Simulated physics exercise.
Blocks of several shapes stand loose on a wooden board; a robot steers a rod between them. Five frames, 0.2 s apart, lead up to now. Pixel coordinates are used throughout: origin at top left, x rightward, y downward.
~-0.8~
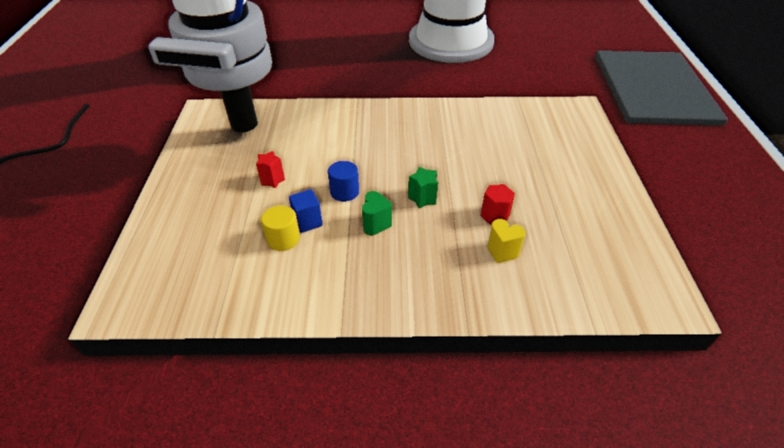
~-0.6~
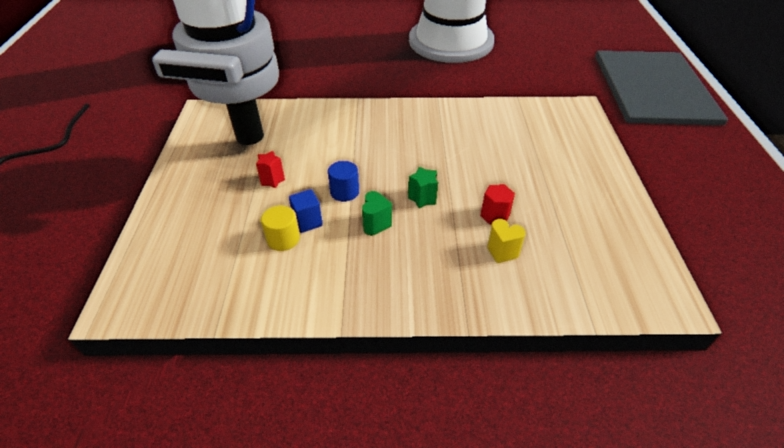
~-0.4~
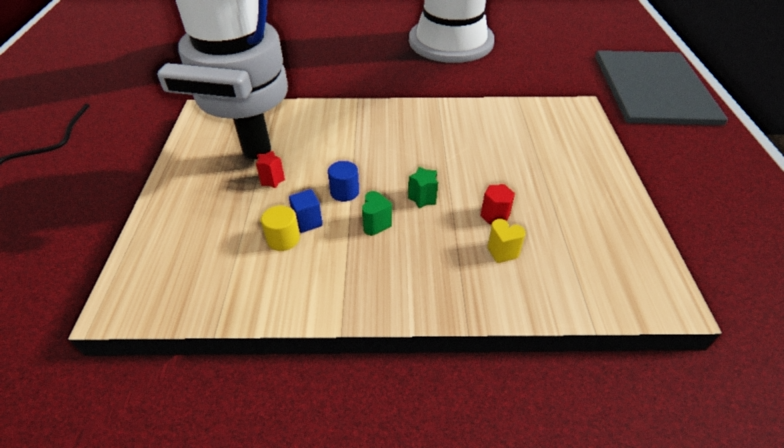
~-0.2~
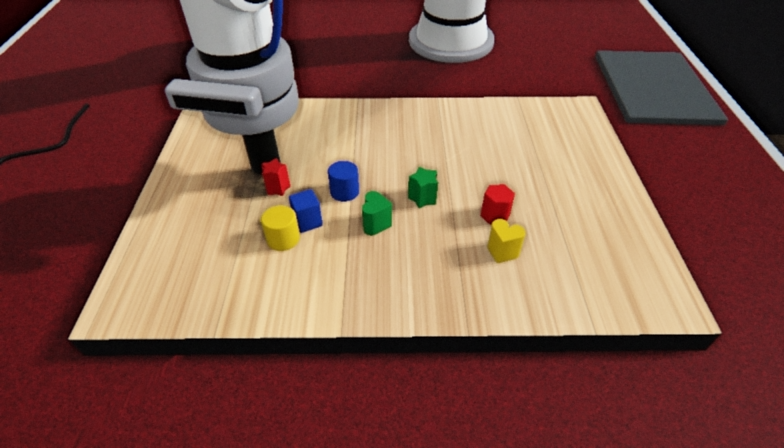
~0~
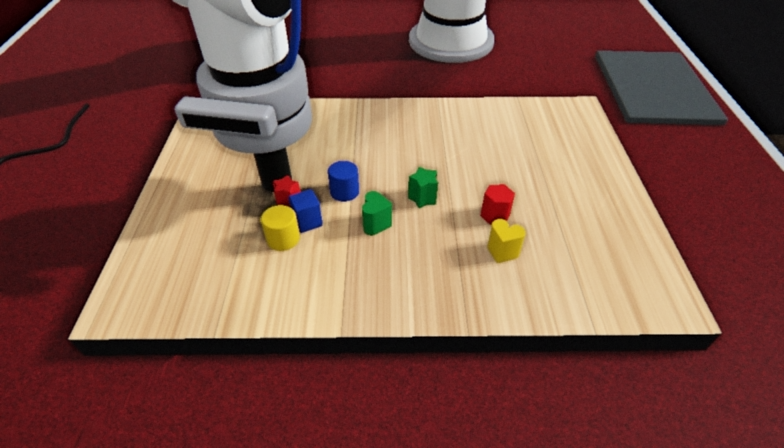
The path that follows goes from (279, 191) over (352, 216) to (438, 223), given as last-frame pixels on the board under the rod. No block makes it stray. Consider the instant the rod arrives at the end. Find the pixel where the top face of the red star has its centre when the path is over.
I predict (308, 202).
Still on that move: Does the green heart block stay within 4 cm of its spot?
No.
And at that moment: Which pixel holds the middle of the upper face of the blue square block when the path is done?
At (315, 221).
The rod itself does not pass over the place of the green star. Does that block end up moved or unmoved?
Here the green star stays on its spot.
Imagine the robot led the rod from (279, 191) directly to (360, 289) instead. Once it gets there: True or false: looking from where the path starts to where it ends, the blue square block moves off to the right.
This is false.
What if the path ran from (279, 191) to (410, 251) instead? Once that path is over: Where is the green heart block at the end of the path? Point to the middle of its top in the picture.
Pixel (419, 208).
The first path, step by step. One third of the way, rod at (326, 199); red star at (307, 202), turned 65° clockwise; blue square block at (315, 220).
Two thirds of the way, rod at (381, 211); red star at (308, 202), turned 70° clockwise; blue square block at (315, 221); blue disc at (345, 169); green heart block at (403, 209), turned 25° clockwise.
At the end, rod at (439, 214); red star at (308, 202), turned 70° clockwise; blue square block at (315, 221); blue disc at (345, 169); green heart block at (443, 221), turned 80° clockwise; green star not moved.
